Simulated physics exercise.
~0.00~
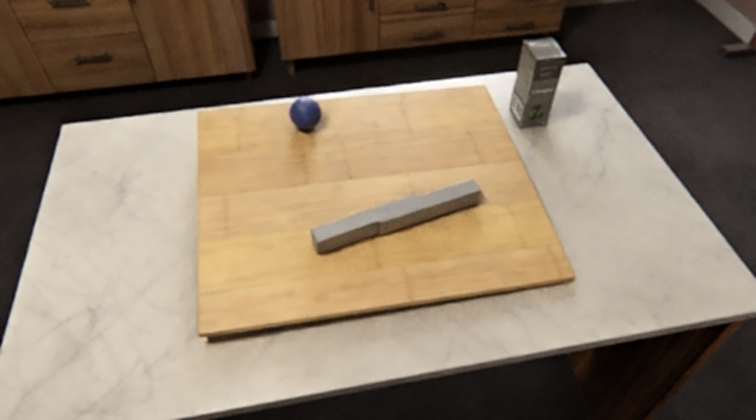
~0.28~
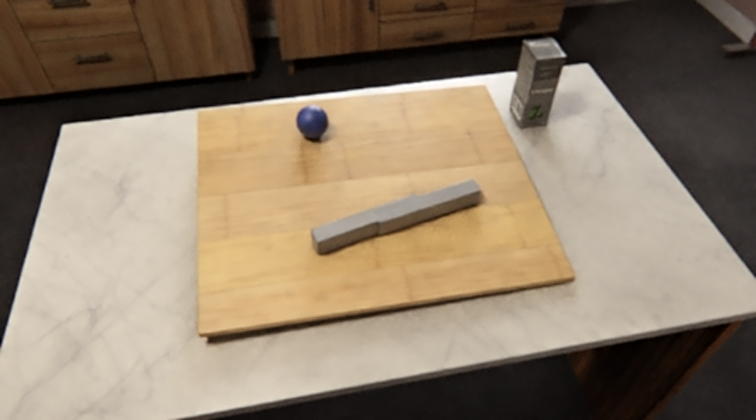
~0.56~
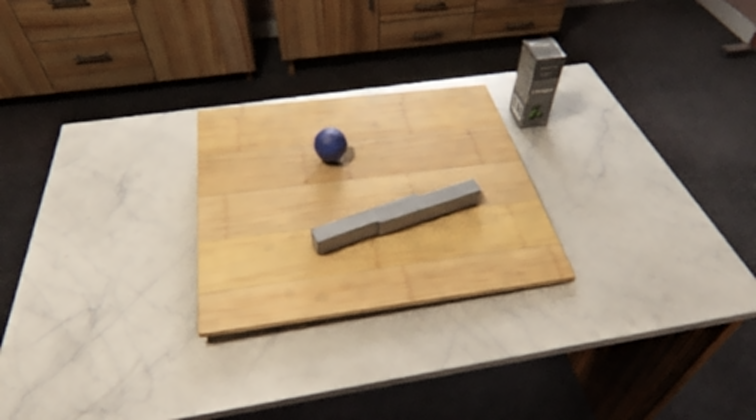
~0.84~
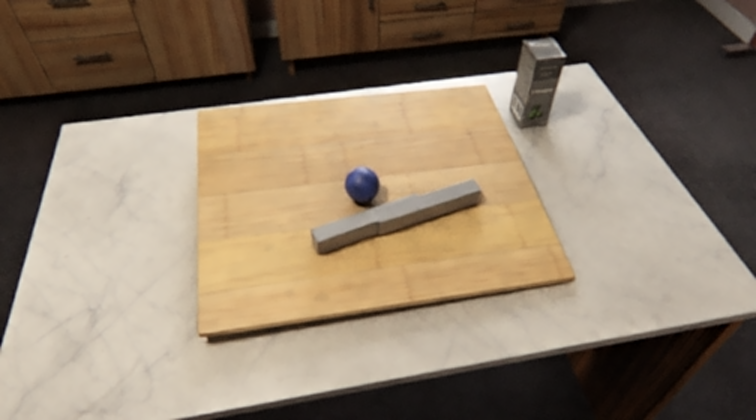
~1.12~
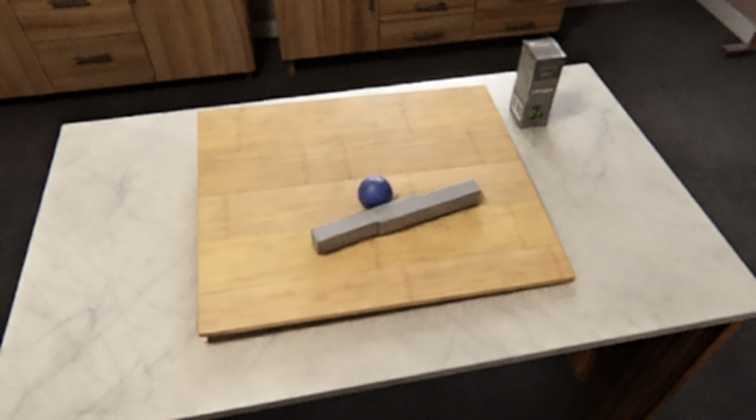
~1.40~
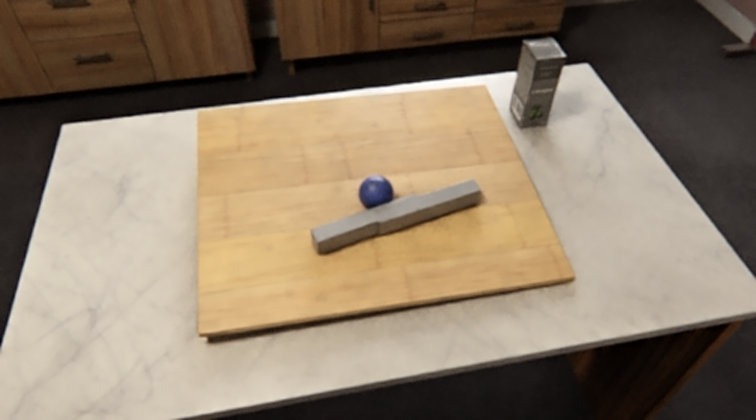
At the start, a blue ball sits near the far edge of a wooden board on a marble-topped table, with a long grey bar lying slantwise across the middle of the board and a grey carton standing on the table at the right. The ball begins to roll slowly toward the viewer, drifting right. It picks up pace and heads down the board toward the bar. It reaches the far side of the bar and shifts a little farther right along it. There the ball comes to rest against the bar, still on the board, while the carton stays in place.
